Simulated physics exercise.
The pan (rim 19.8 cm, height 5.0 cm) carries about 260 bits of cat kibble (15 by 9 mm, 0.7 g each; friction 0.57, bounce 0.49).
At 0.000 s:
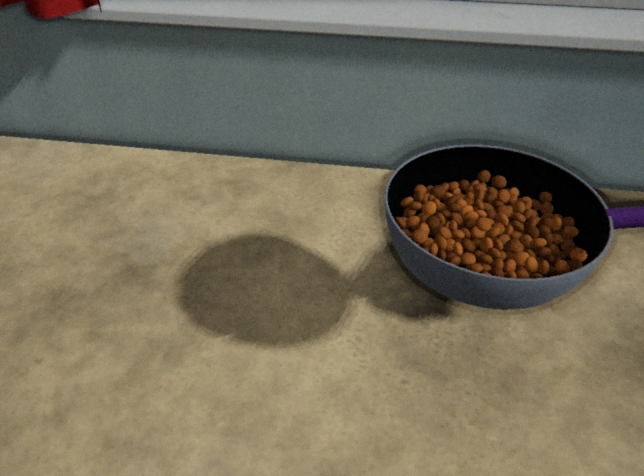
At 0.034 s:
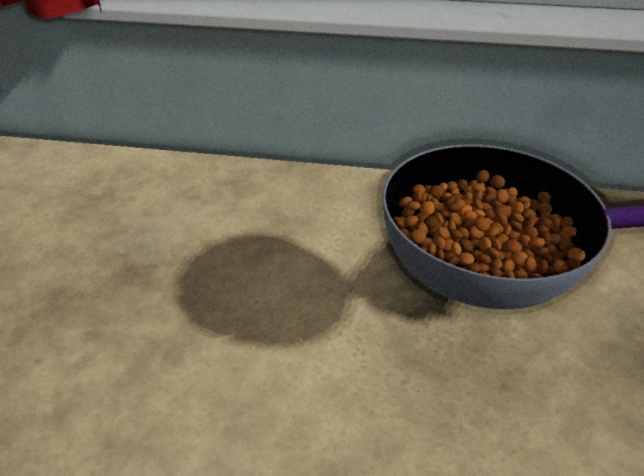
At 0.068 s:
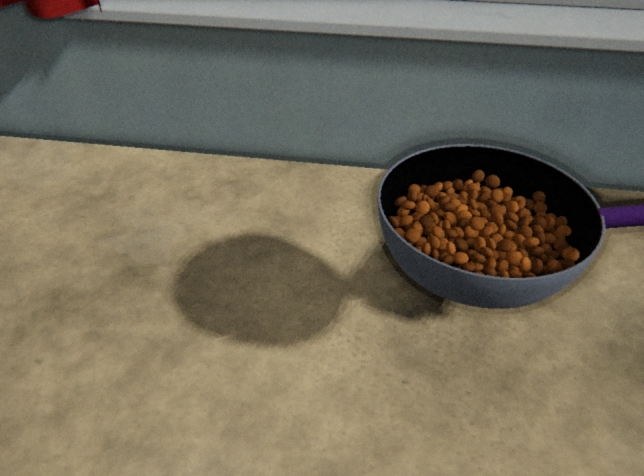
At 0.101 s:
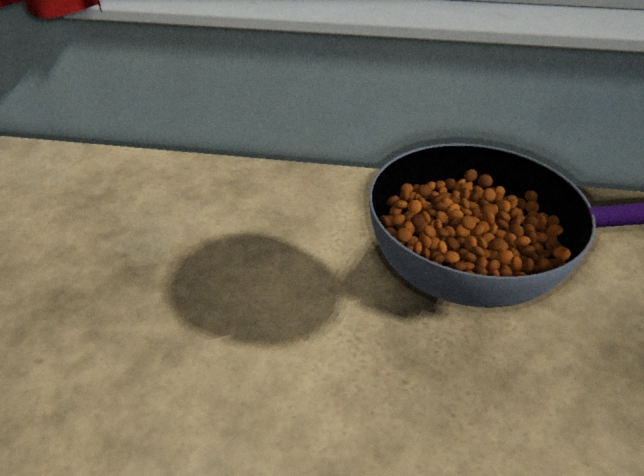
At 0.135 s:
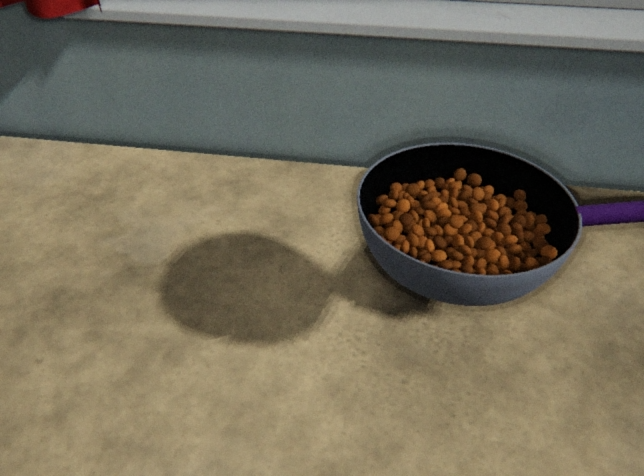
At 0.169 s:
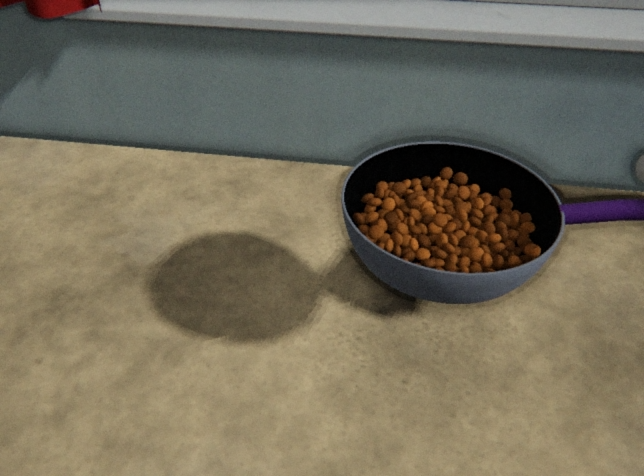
The footage shows a dark pan with a purple handle, filled with brown cat kibble, above a mottled beige surface; it barely moves at first, then slides a short way left, staying level, as its shadow shifts with it.
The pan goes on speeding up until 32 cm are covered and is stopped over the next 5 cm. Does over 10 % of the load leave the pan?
Lost: Under.
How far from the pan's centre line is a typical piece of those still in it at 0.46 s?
Roughly 5.5 cm.
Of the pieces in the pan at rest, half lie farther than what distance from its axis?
Roughly 6.0 cm.
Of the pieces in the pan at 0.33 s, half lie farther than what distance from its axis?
Roughly 5.5 cm.
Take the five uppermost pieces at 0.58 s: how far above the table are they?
Roughly 24 cm.
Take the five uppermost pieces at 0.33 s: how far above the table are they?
Roughly 21 cm.
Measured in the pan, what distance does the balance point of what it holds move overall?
Roughly 3.0 cm.
After 0.33 s, tilt 0 degrees; pan 100 %; middle of all pieces near (327, 217).
After 0.46 s, tilt 0 degrees; pan 100 %; middle of all pieces near (187, 204).
After 0.58 s, tilt 0 degrees; pan 100 %; middle of all pieces near (96, 191).
After 0.70 s, tilt 0 degrees; pan 100 %; middle of all pieces near (96, 192).
In the end, at 1.1 s, pan 100 %.
